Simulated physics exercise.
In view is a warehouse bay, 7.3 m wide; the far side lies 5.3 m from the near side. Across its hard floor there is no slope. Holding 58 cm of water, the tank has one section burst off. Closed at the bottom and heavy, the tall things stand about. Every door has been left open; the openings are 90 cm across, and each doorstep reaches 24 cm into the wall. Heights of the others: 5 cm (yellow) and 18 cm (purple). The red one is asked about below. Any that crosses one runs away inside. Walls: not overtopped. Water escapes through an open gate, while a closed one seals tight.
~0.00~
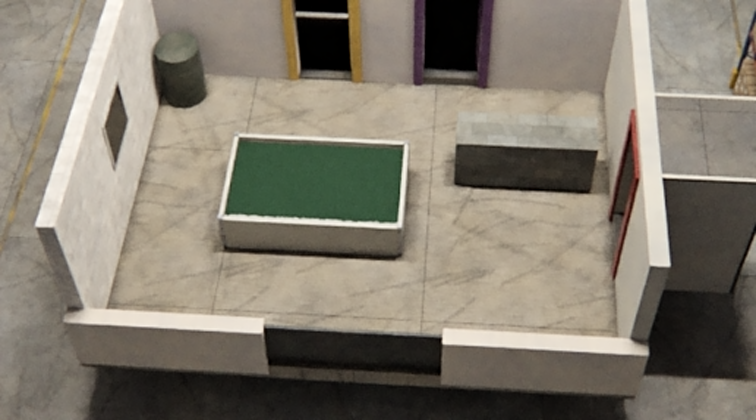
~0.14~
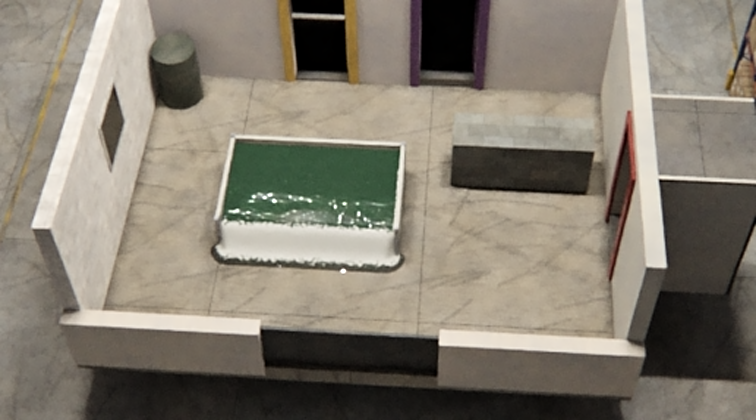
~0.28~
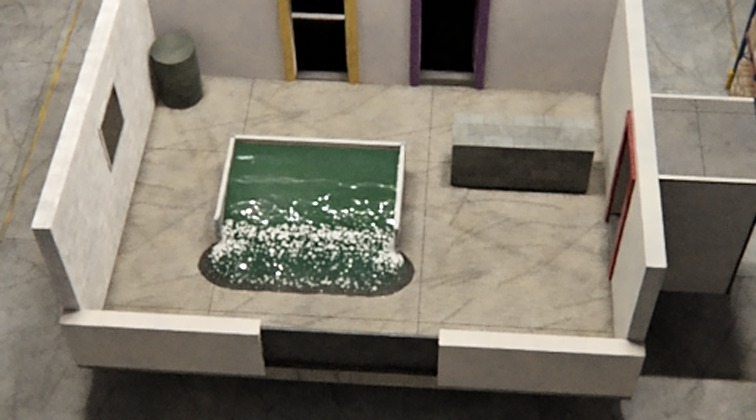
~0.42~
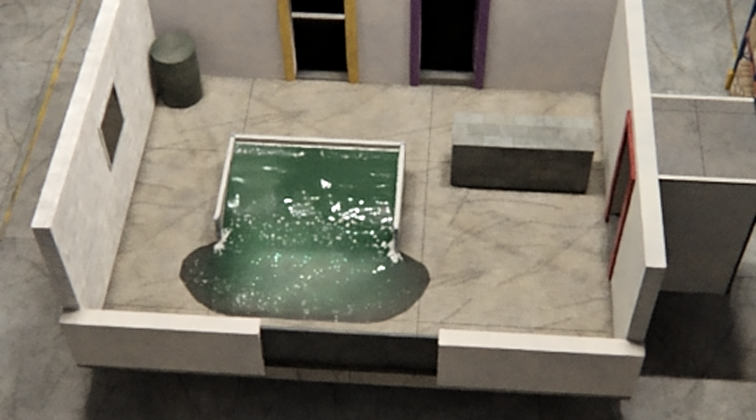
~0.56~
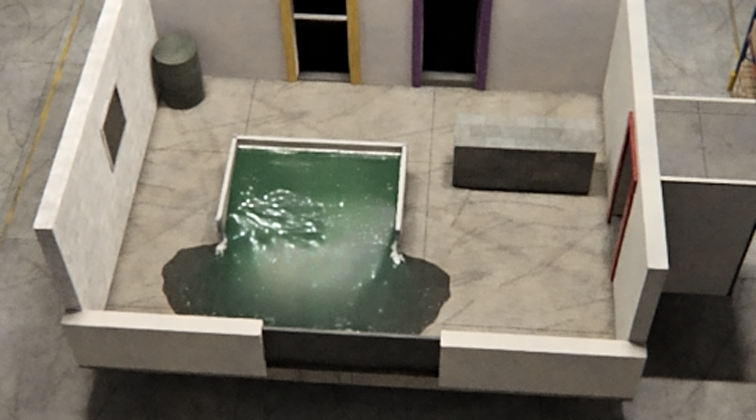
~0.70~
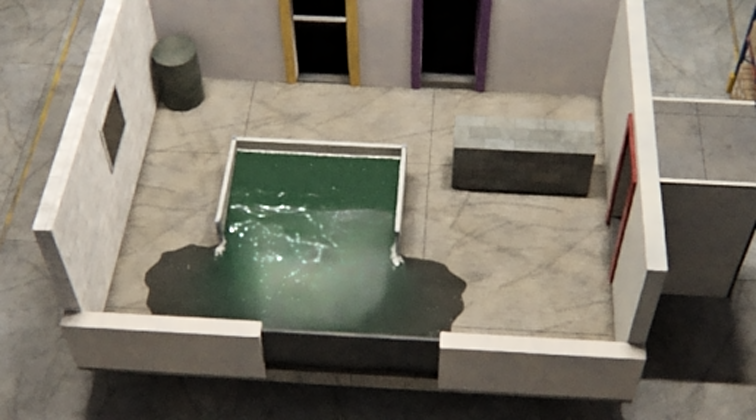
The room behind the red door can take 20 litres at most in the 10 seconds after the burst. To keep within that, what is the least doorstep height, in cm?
Some 8.5 cm.
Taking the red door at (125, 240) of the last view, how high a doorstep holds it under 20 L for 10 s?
Minimum: Close to 9.0 cm.
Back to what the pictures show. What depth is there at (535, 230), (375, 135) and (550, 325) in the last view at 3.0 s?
Depth: About 1, 0, 6 cm.
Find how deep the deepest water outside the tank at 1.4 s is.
About 42 cm at most.
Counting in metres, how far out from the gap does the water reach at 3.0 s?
4.8 m.
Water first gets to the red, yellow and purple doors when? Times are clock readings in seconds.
Red: 2.8 s; yellow: 4.5 s; purple: 6.0 s.
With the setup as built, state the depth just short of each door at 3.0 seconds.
Door by door in cm - red 8, yellow 0, purple 0.
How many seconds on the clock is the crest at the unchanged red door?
3.6 s.
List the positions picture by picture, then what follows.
The tank at (316, 183) is whole and still, 58 cm deep; the red door at (623, 204) is dry, in the first picture.
Water pours out at (308, 242) and has run 0.2 m, to (222, 258); about 8 cm deep outside, 58 cm at the back, in the second picture.
The gap is at (308, 243), the front 0.7 m out at (307, 289); the back of the tank holds 58 cm, in the third picture.
The front is at (224, 309), 1.1 m from the gap at (308, 243); 3.4 m2 of floor is wet, 52 cm left at the back, in the fourth picture.
The gap is at (310, 244), the front 1.7 m out at a hidden place; the back of the tank holds 49 cm, in the fifth picture.
The gap is at (309, 246), the front 1.8 m out at a hidden place; the back of the tank holds 47 cm; the red door at (620, 208), 4.5 m from the gap, is still 2.7 m from the nearest water, in the sixth picture.
After 1.4 s water covers 25 % of the floor, deepest (42 cm) near (288, 344); it has not reached the red door.
After 3.0 s water covers 50 % of the floor, deepest (29 cm) near (96, 344); 8 cm at the red door, 0 litres in over its 23 cm doorstep.
After 10.0 s water covers 100 % of the floor, deepest (12 cm) near (597, 340); 7 cm at the red door, 0 litres in over its 23 cm doorstep.
At the red door as built, the water arrived by 2.9 s and peaked near 13 cm at 3.6 s.
With a doorstep of 7 cm, 34 litres would have come in within the 10 s; with 9.5 cm, 11 litres. So under 20 litres takes about 8.5 cm.
